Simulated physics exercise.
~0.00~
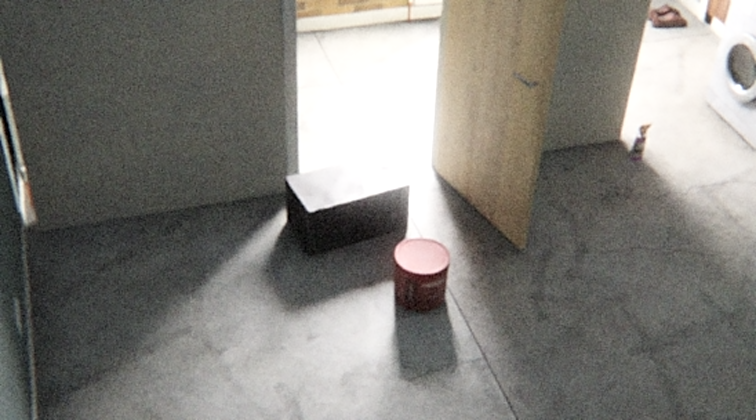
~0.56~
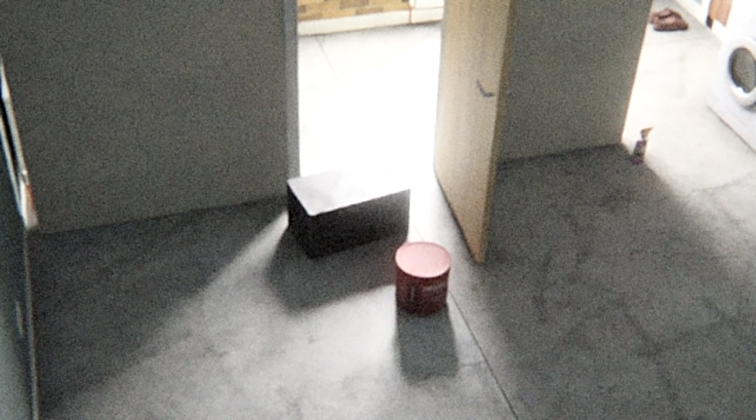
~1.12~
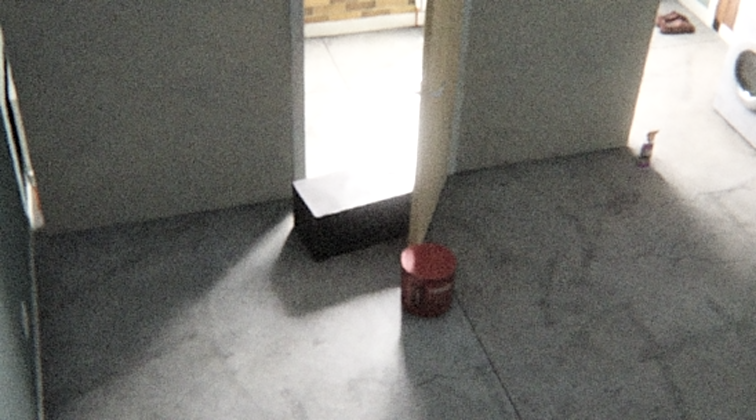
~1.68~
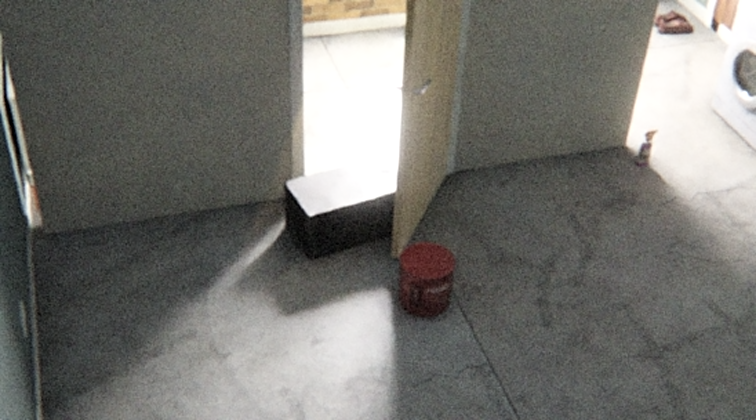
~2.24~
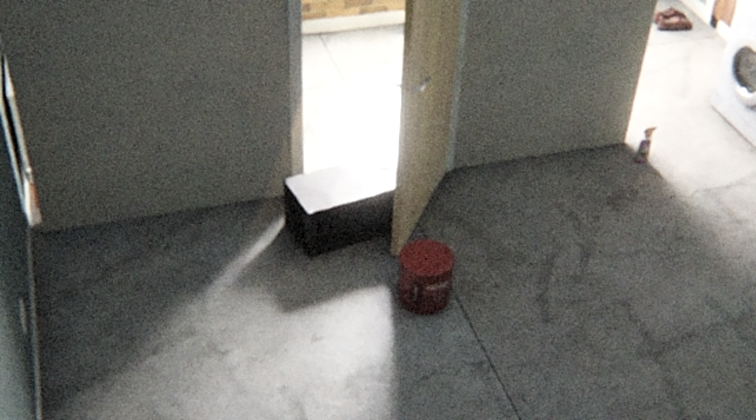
In a room, a wooden door swings partway shut and stops against a black chest.
